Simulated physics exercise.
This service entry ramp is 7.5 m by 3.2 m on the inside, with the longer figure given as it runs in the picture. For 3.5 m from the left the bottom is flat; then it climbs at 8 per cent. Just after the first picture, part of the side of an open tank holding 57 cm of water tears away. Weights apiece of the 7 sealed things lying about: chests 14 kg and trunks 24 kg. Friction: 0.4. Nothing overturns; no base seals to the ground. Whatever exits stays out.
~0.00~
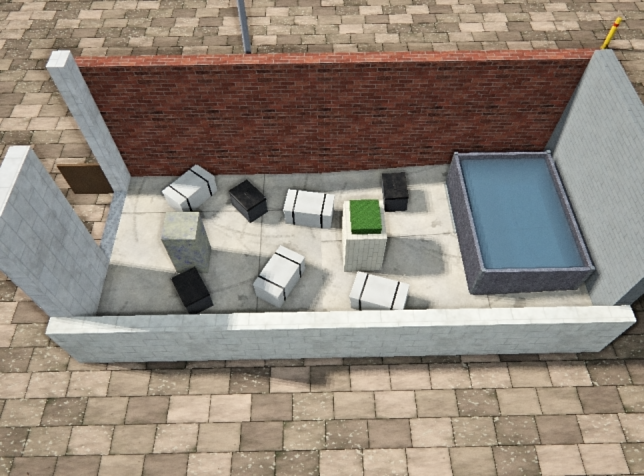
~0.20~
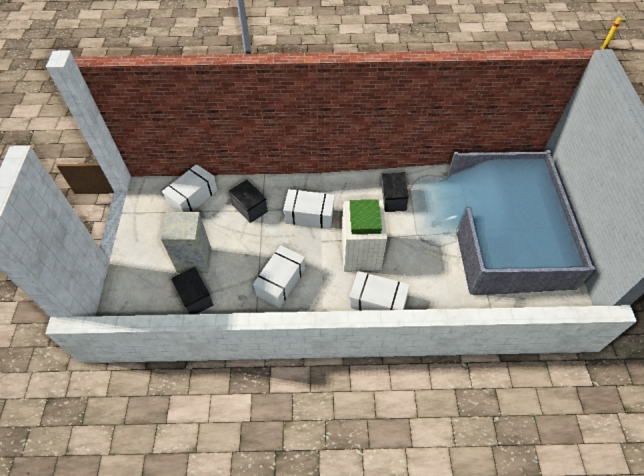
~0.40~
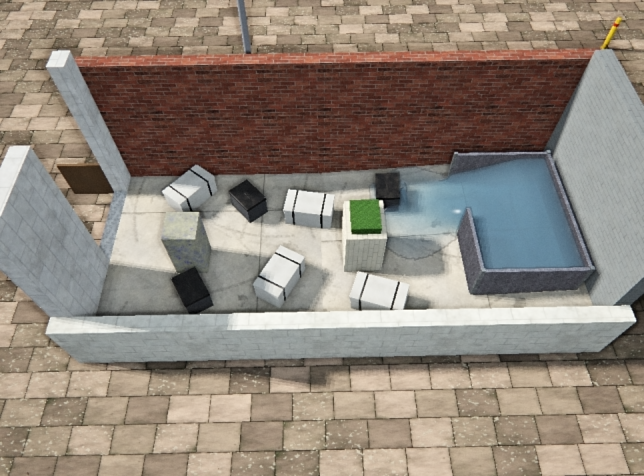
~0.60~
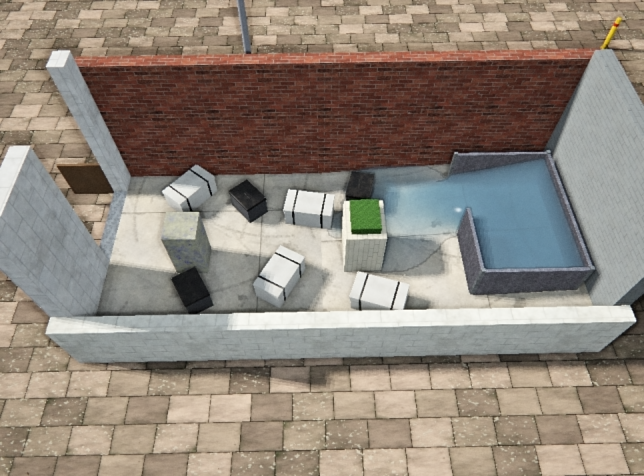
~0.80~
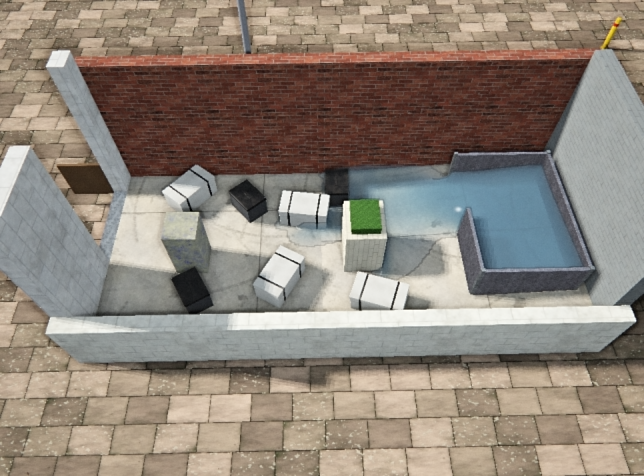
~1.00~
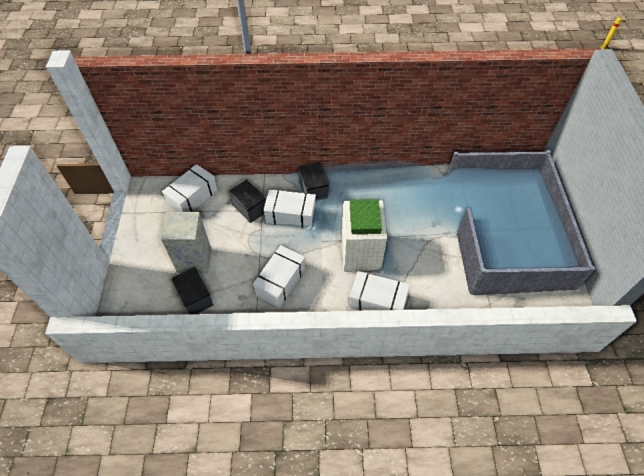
A walled yard with a red brick back wall and pale side and front walls is seen from above by a still camera, with paving all around. White strapped trunks, black chests, a grey block and a pale planter topped with green stand left of a dark-walled tank of blue water. The tank's left side opens, water spreads leftward along the back, and it pushes the nearest black chest left behind the planter, then shifts a white trunk slightly left.
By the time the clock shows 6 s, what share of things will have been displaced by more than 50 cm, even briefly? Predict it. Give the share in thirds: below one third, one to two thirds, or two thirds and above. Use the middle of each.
Two thirds and above.
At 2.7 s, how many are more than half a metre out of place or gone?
By that time the total stands at 5.
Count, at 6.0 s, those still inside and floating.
It comes to 0.
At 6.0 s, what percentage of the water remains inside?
52 % or so.
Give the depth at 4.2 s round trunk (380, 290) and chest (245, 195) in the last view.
Depth approx. 6 cm / 6 cm.
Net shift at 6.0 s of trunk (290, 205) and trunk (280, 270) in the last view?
First named - gone out; second named - 20 cm.
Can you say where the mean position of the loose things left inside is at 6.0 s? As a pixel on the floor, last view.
The centre is close to (231, 286).
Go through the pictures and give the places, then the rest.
In the first picture, a chest at (397, 185) rests on the ground; a trunk at (309, 202), on the bottom; 3.3 m2 under water; 0 of 7 have shifted.
In the second picture, a chest at (397, 185) rests on the ground; a trunk at (309, 202) rests on the ground; 4.2 m2 under water; 0 of 7 have shifted.
In the third picture, a chest at (389, 185), on the bottom, 13 cm from its start; a trunk at (309, 202), on the bottom; 5.4 m2 under water; 1 of 7 have shifted.
In the fourth picture, a chest at (361, 185), on the bottom, 60 cm from its start; a trunk at (309, 202), on the bottom; 6.4 m2 under water; 1 of 7 have shifted.
In the fifth picture, a chest at (338, 181) rests on the ground, 100 cm from its start; a trunk at (304, 203), on the bottom, 9 cm from its start; water covers 7.3 m2; 2 of 7 have shifted.
In the sixth picture, a chest at (314, 175) rests on the ground, 145 cm from its start; a trunk at (290, 203), on the bottom, 33 cm from its start; water covers 8.4 m2; 2 of 7 have shifted.
After 1.4 s 2 of 7 are over 50 cm from their spots; 0 afloat.
After 2.7 s 5 of 7 are over 50 cm from their spots; 2 afloat.
After 4.2 s 5 of 7 are over 50 cm from their spots; 1 afloat.
After 6.0 s 5 of 7 are over 50 cm from their spots, and 6 have been at some point; 0 afloat.
